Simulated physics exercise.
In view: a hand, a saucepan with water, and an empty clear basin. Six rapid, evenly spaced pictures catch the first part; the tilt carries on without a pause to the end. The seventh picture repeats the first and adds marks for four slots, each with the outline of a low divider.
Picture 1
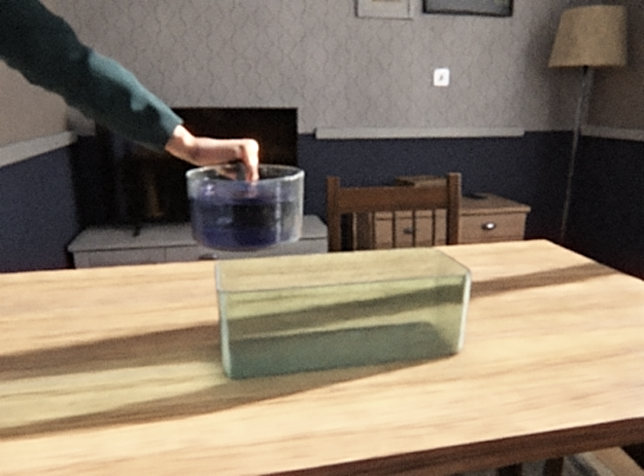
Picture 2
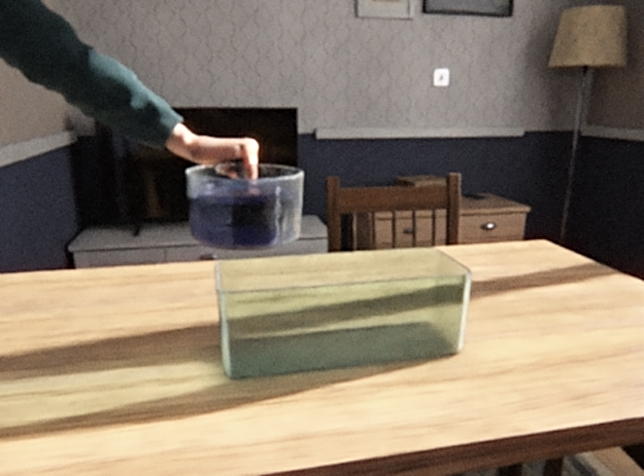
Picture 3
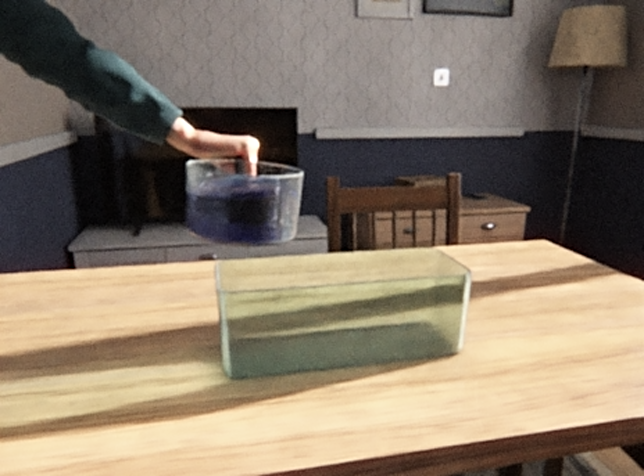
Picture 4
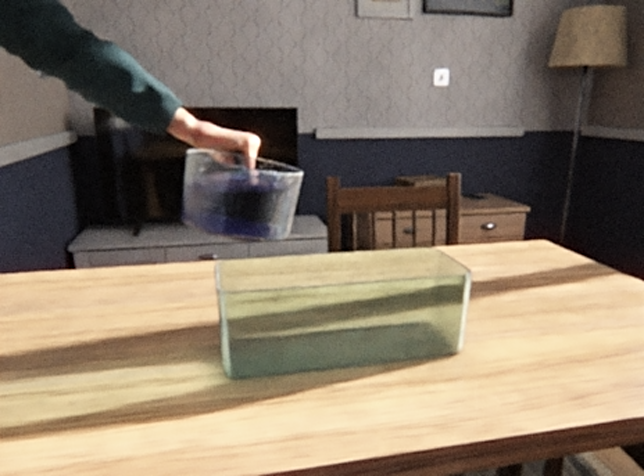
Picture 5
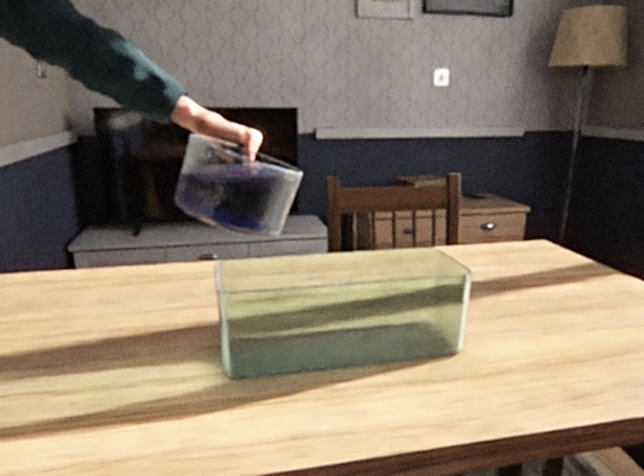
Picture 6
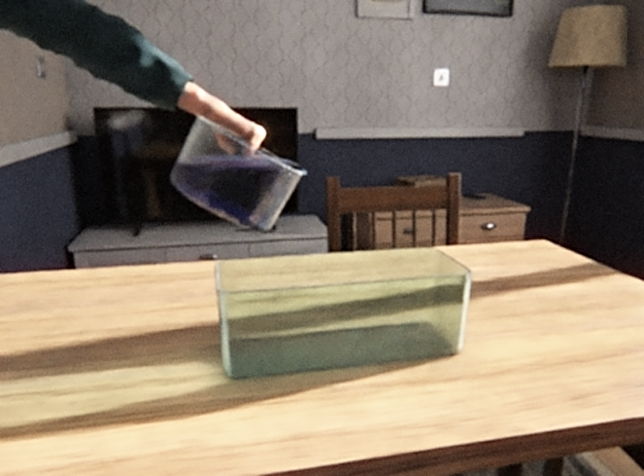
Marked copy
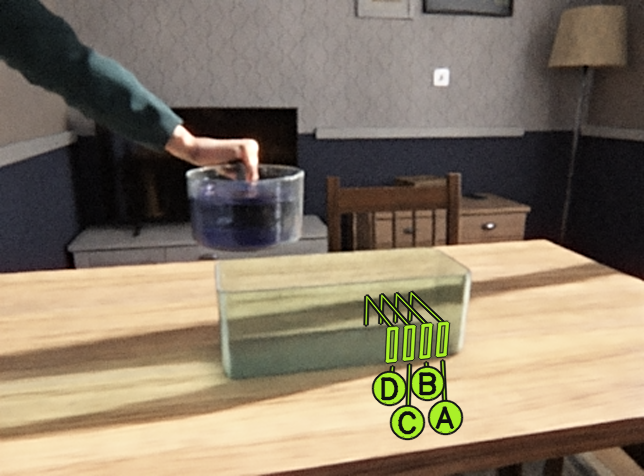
A hand holding a clear container of dark bluish water above an empty clear basin on a wooden table keeps it upright at first, then gradually tilts it to the right until the water reaches the lip.
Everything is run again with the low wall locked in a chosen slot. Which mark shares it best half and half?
Best: D.
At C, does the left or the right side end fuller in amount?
The left side.
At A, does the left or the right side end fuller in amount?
The left side.
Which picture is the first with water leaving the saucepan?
Picture 6.
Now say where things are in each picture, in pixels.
The first frame shows upright, lip at (299, 171); basin from (224, 377) to (460, 351); nothing has left yet.
The second frame shows upright, lip at (299, 171); nothing has left yet.
The third frame shows tipped about 5°, lip at (299, 171); nothing has left yet.
The fourth frame shows tipped about 11°, lip at (299, 171); nothing has left yet.
The fifth frame shows tipped about 19°, lip at (299, 171); nothing has left yet.
The sixth frame shows tipped about 29°, lip at (299, 171); water is over the lip, down to (299, 171).
In lime, A at (442, 361); B at (426, 363); C at (409, 365); D at (392, 366).
If A is chosen, about 90 % ends left of the wall and 9 % right of it.
If B is chosen, about 95 % ends left of the wall and 4 % right of it.
If C is chosen, about 85 % ends left of the wall and 14 % right of it.
If D is chosen, about 49 % ends left of the wall and 50 % right of it.
